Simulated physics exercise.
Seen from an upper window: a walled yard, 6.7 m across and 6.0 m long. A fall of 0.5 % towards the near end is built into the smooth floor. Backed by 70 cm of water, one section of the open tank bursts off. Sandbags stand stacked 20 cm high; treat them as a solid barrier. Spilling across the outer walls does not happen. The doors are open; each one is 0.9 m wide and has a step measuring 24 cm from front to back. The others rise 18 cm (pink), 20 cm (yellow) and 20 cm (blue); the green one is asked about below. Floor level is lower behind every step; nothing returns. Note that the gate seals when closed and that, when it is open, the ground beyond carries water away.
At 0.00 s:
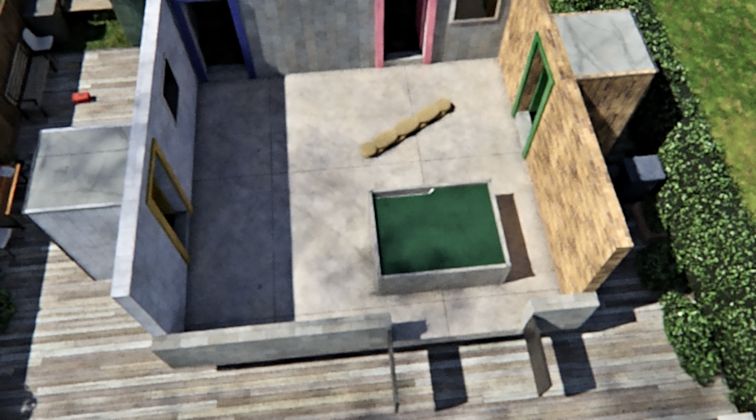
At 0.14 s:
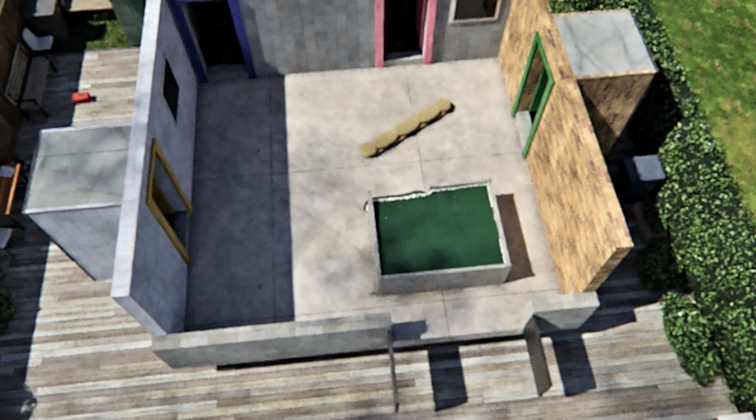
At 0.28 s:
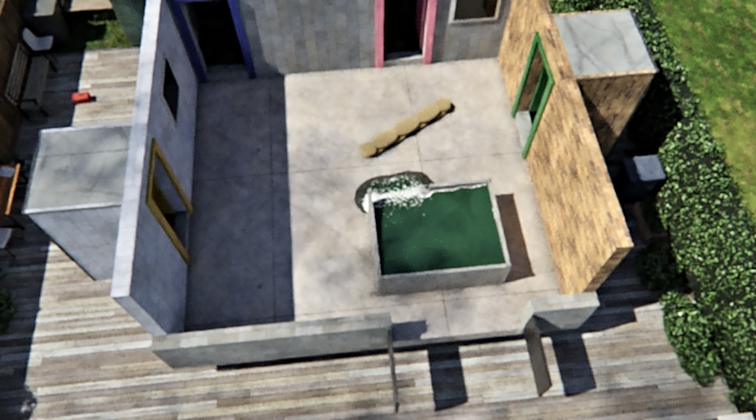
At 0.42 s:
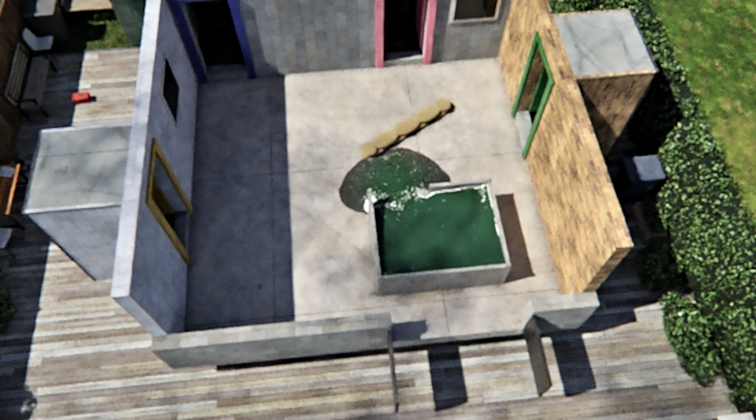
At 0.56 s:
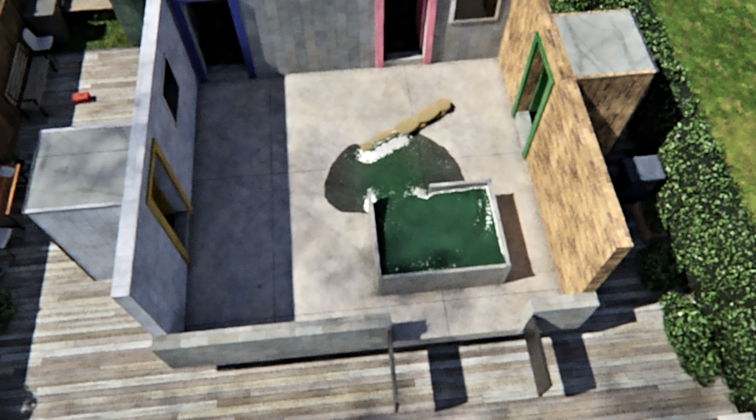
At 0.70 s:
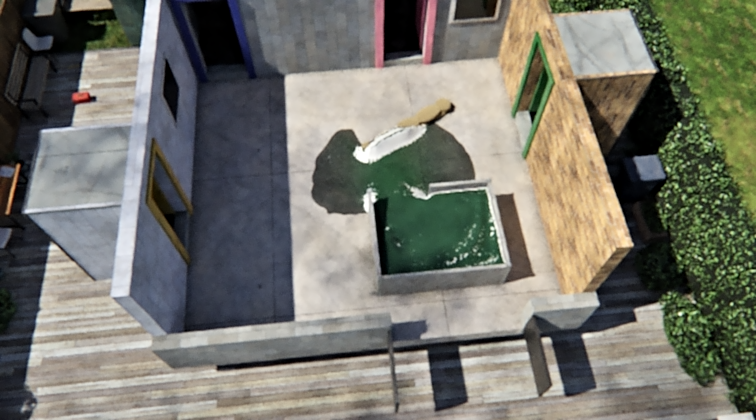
A tank of green water bursts at its far side, and water spreads around stacked sandbags.
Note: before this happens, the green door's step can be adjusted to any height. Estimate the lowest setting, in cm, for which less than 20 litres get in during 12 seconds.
Around 17 cm.
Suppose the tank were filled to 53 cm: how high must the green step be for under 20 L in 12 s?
The step needs to be some 13.5 cm.
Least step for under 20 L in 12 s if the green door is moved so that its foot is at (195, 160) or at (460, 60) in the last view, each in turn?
Around 8.5 and 11.0 cm respectively.
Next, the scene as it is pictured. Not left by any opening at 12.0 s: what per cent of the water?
Roughly 92 %.
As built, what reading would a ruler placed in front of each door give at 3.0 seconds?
In cm: Green 18, pink 8, yellow 0, blue 18.
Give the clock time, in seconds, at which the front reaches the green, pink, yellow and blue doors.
So green sees it at 1.8 s, pink at 1.8 s, yellow at 4.5 s and blue at 2.0 s.
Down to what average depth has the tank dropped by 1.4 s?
Around 46 cm deep on average.
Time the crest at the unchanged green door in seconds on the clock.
Some 2.4 s, more or less.
After 1.4 s water covers 25 % of the floor, deepest (40 cm) near (381, 156); it has not reached the green door.
After 3.0 s water covers 50 % of the floor, deepest (29 cm) near (198, 83); 18 cm at the green door, 1 litre in over its 23 cm step.
After 12.0 s water covers 95 % of the floor, deepest (12 cm) near (184, 349); 6 cm at the green door, 2 litres in over its 23 cm step.
At the green door as built, the water arrived by 1.8 s and peaked near 21 cm at 2.4 s.
With a step of 14.5 cm, 43 litres would have come in within the 12 s; with 19.5 cm, 9 litres. So under 20 litres takes about 17 cm.
